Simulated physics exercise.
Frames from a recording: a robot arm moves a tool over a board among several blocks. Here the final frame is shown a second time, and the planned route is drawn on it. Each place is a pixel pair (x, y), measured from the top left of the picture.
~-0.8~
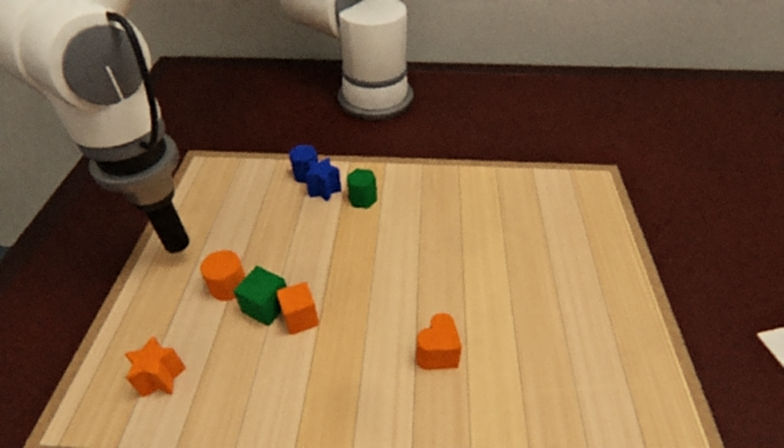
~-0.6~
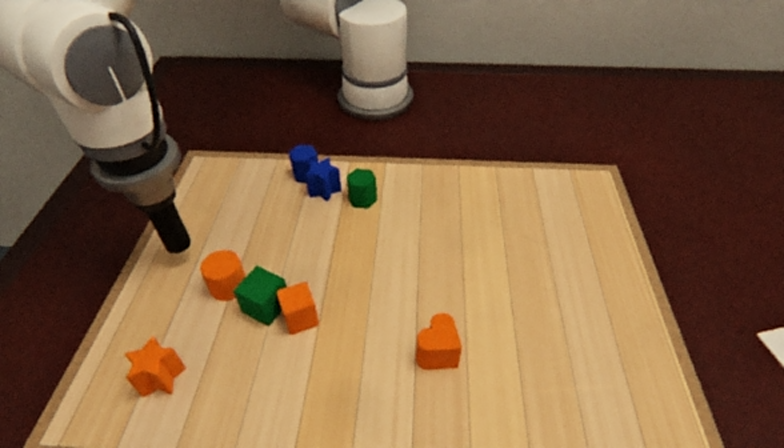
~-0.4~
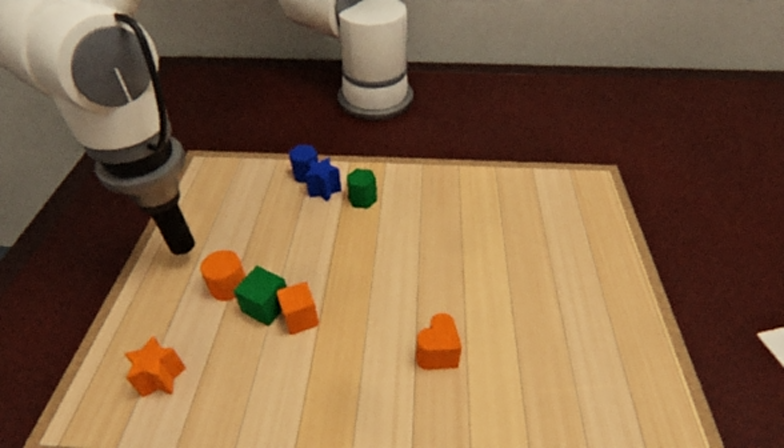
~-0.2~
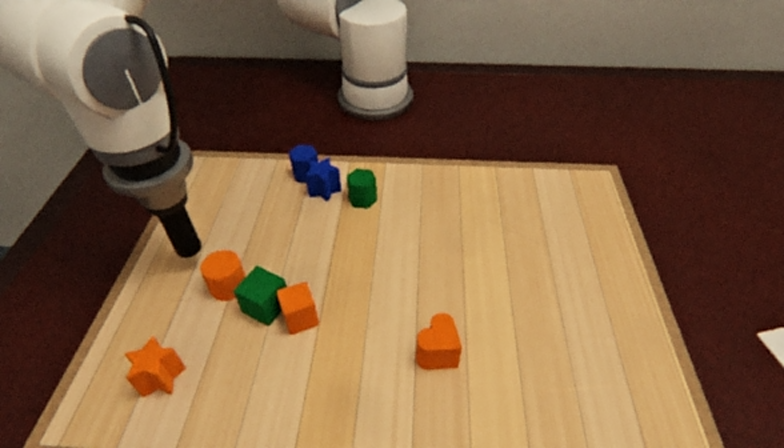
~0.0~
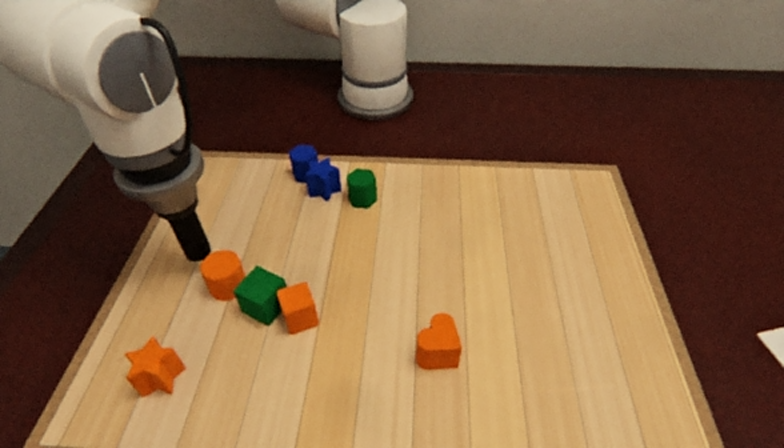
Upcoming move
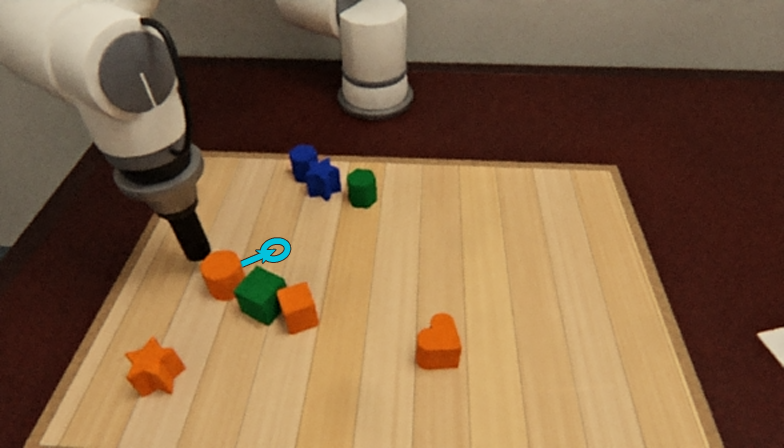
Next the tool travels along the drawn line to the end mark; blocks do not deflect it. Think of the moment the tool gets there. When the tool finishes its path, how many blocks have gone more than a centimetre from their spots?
I reckon the push displaces only one of the blocks by more than 1 cm.
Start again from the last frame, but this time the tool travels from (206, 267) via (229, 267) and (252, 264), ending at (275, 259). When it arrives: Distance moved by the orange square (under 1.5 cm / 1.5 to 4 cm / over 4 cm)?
It's set to move under 1.5 cm.
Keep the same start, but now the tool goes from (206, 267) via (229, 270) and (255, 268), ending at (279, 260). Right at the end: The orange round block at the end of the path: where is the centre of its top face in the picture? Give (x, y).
Its top centre is at about (237, 272).
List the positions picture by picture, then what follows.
Tool tip (177, 244); block tops, orange round block (220, 264); green square (259, 284), in the first frame.
Tool (179, 245); blocks unchanged, in the second frame.
Tool (183, 246); blocks unchanged, in the third frame.
Tool (189, 249); blocks unchanged, in the fourth frame.
Tool (199, 253); orange round block (220, 264); green square (259, 284), in the fifth frame.
Path on the board, from (206, 267) over (229, 269) and (253, 259) to (276, 250).
On the path given first. Halfway along, tool (236, 249); orange round block (232, 268).
At the end, tool (271, 235); orange round block (232, 268); green square in place.
